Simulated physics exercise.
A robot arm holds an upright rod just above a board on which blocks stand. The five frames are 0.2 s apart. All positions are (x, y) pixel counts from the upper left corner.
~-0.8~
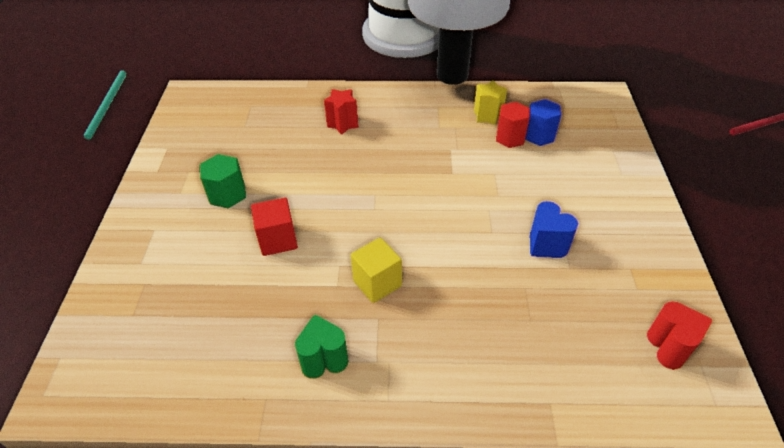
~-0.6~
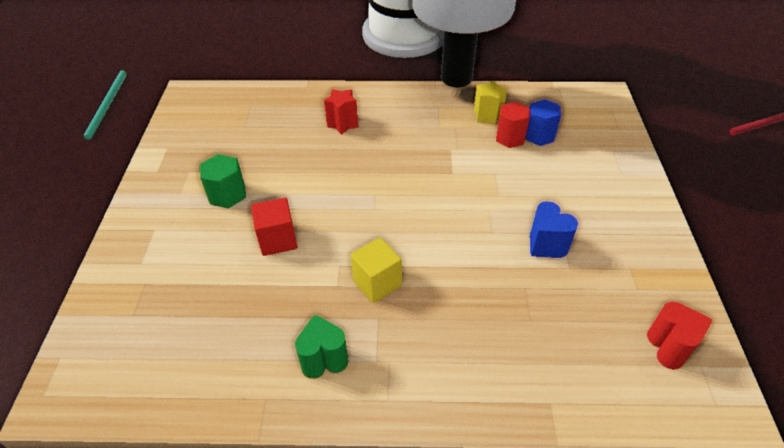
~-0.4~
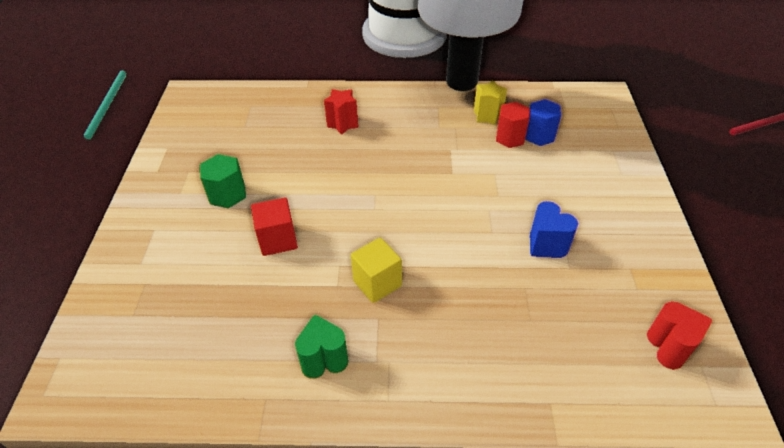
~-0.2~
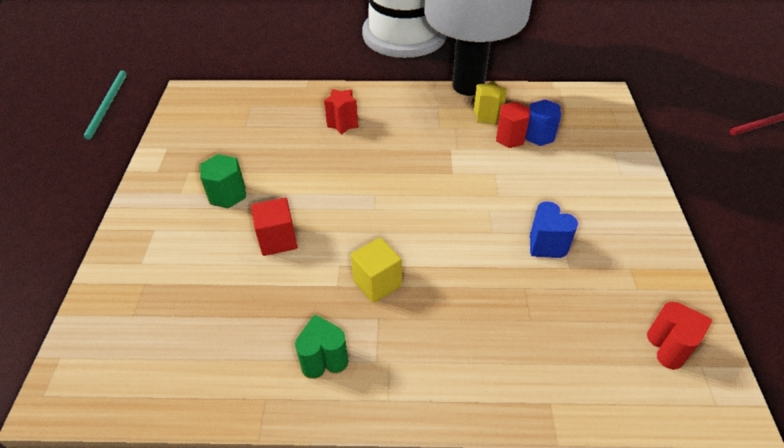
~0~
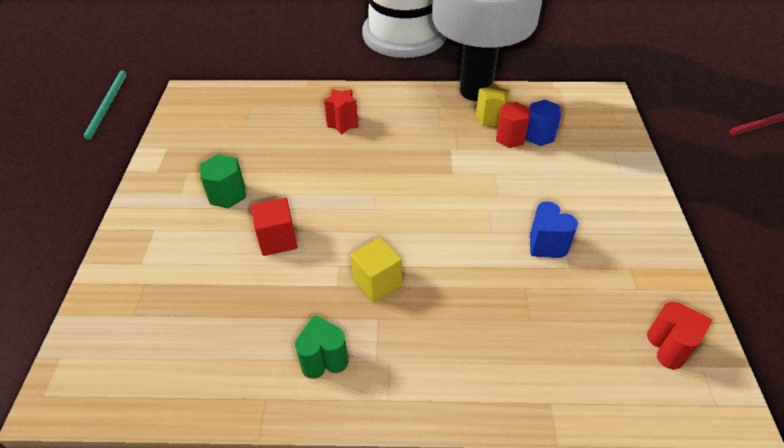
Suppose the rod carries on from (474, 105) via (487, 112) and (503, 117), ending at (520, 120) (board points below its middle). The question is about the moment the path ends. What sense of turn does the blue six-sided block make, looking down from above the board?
Viewed from the top, it goes anticlockwise.
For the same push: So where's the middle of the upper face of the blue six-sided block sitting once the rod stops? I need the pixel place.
It should be at (567, 117) by then.
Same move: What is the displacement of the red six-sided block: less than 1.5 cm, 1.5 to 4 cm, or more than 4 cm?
Its final spot will lie 1.5 to 4 cm from the current one.
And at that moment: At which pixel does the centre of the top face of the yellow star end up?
It sits at (536, 110).
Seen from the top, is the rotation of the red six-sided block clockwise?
I believe so.
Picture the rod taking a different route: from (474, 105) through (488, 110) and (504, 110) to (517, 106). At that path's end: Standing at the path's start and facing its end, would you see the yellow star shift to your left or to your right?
Toward the right.
What follows on the original path. Halfway along, rod at (497, 103); yellow star at (516, 103); red six-sided block at (526, 121), turned 25° clockwise; blue six-sided block at (550, 110), turned 20° anticlockwise.
At the end, rod at (522, 108); yellow star at (536, 110), turned 20° clockwise; red six-sided block at (532, 127), turned 55° clockwise; blue six-sided block at (567, 117), turned 30° anticlockwise.
